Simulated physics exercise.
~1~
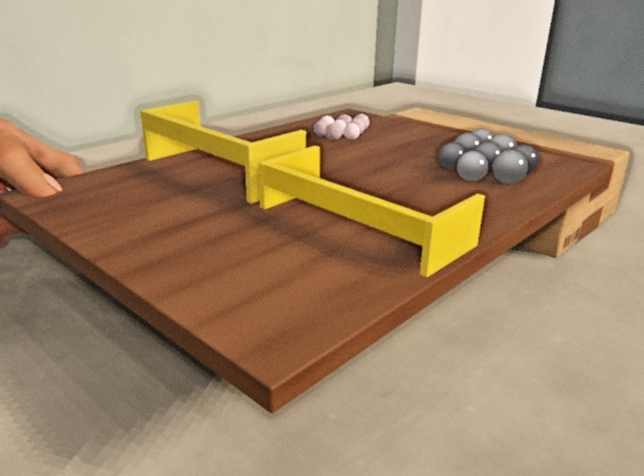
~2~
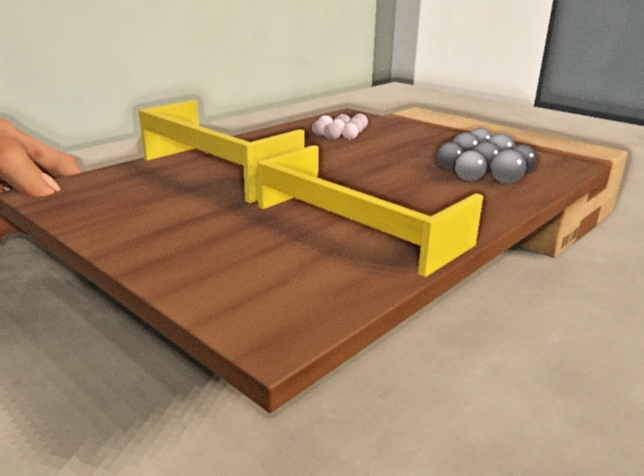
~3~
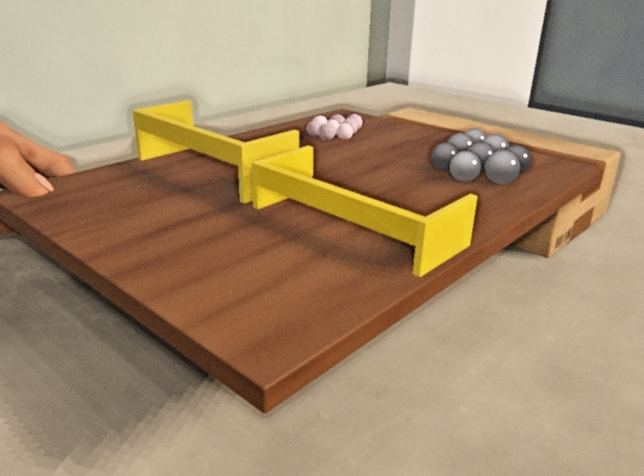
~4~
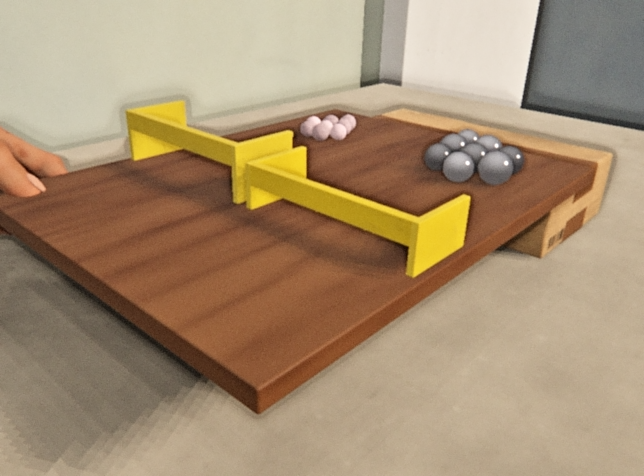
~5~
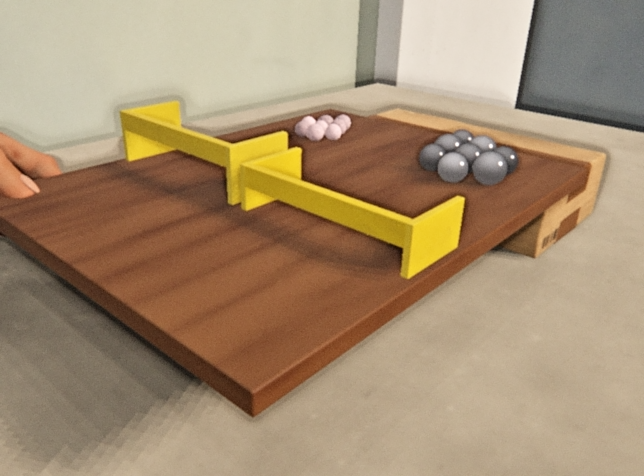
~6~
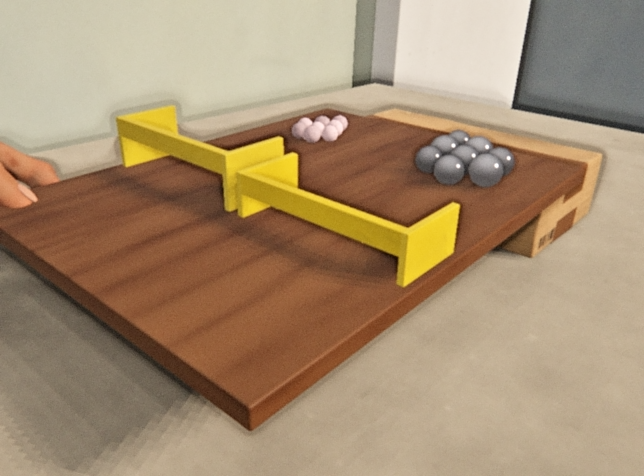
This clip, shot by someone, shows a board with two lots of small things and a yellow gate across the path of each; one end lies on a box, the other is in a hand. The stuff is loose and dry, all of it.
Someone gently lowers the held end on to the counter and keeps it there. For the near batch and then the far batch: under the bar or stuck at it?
One by one: The near batch is going to get hung up; the far batch is going to go free.
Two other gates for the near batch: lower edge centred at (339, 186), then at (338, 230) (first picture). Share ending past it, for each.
100 % and 0 %.
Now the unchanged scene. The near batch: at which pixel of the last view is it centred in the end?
Centre at rest, last picture: Close to (335, 263).
Then, 0.35 s later than the last frame, board sloping at 9°; near batch on its way down; far batch on its way down.
Then, 0.66 s later than the last frame, board resting at 11°; near batch has reached its gate; far batch has reached its gate.
Then, 0.93 s later than the last frame, board resting at 11°; near batch has reached its gate; far batch every one past its gate.
When it is over, board resting at 11°; near batch gathered behind its gate; far batch every one past its gate.
